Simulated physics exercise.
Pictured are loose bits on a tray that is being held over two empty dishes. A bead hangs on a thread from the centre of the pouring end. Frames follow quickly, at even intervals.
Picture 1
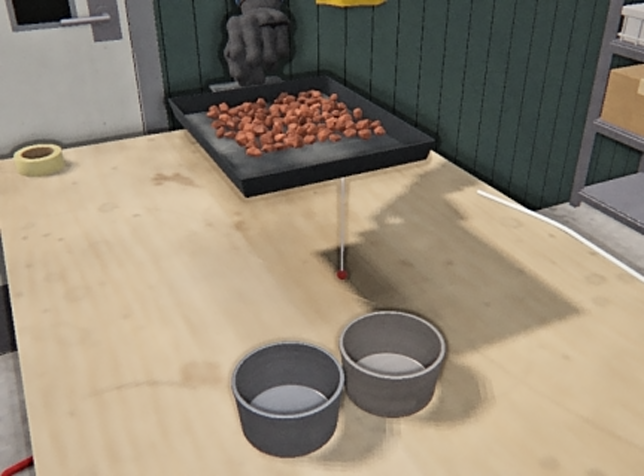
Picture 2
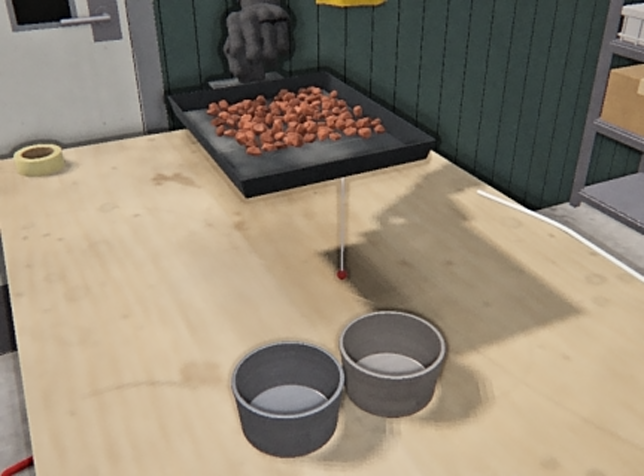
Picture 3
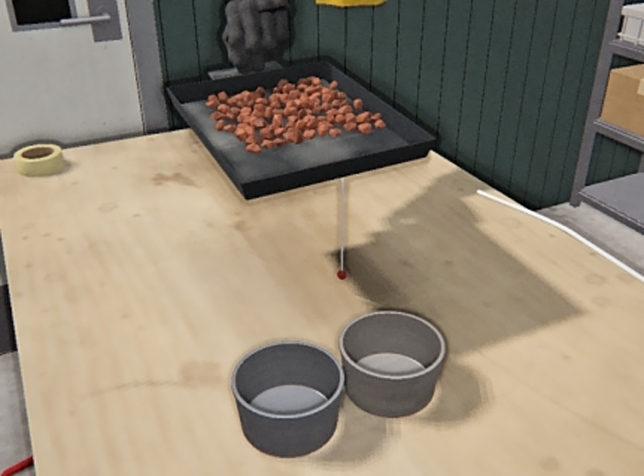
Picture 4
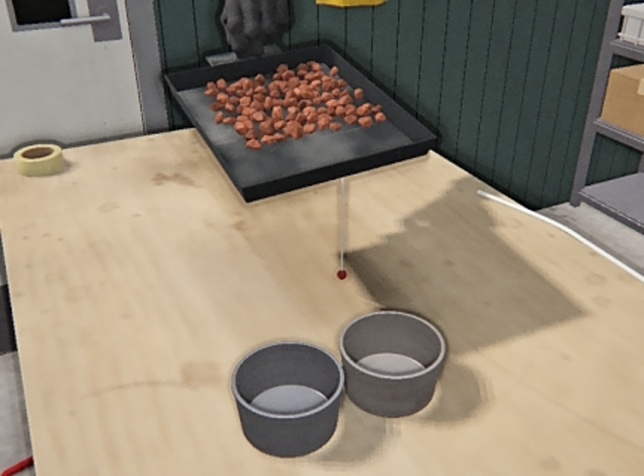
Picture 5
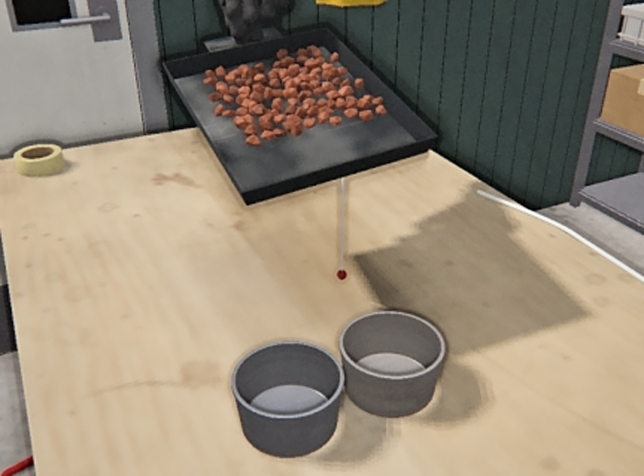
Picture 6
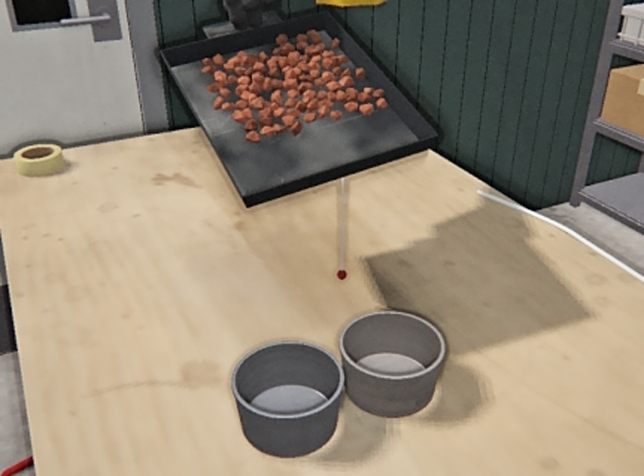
On a wooden workbench, a dark gloved hand raises the back of a tray of reddish-brown chunks above two empty grey dishes.
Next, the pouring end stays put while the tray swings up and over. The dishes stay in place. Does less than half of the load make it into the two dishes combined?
Yes - less than half does.
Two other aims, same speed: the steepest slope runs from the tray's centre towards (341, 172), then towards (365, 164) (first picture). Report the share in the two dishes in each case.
In order: About 20, then 10 percent.
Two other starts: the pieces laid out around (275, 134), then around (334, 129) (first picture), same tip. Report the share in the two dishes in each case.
About 10 and 20 per cent.
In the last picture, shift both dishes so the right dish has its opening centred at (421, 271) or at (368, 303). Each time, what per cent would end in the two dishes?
In the first position around 20 percent, in the second around 80 percent.
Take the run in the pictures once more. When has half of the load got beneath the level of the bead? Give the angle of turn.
I'd say it is tilted about 90°.
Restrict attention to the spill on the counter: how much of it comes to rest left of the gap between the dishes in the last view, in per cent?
That would be roughly 90 per cent.
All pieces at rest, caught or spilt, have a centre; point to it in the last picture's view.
About (291, 368).
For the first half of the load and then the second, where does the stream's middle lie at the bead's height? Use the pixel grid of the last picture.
Roughly at (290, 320) first, and then at (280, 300).
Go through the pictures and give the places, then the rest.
Corners of the pouring end near (245, 176) and (428, 139), level; middle of the load near (291, 116), bits of crushed brick; left dish near (311, 431); right dish near (418, 391); bead on its thread near (342, 275), in the first frame.
Corners of the pouring end near (245, 177) and (428, 139), level; middle of the load near (291, 114), in the second frame.
Corners of the pouring end near (245, 179) and (428, 138), tipped barely, lowest at the left corner; middle of the load near (291, 107), in the third frame.
Corners of the pouring end near (245, 183) and (429, 136), tipped a little, lowest at the left corner; middle of the load near (291, 96), in the fourth frame.
Corners of the pouring end near (246, 187) and (430, 134), tipped a little, lowest at the left corner; middle of the load near (291, 86), in the fifth frame.
Corners of the pouring end near (246, 191) and (430, 133), tipped clearly, lowest at the left corner; middle of the load near (290, 76); left dish near (311, 431); right dish near (418, 391), in the sixth frame.
Shortly afterwards, tray tipped steeply; the bulk on the tray; a little in the air.
Next, tray tipped past a quarter turn; near a third on the tray; a little in the left dish; a little in the right dish; near a third outside both; a little in the air.
Some moments later, tray tipped past a quarter turn; a little in the left dish; a little in the right dish; the bulk outside both.
In the end, tray tipped past a quarter turn; a little in the left dish; a little in the right dish; the bulk outside both.
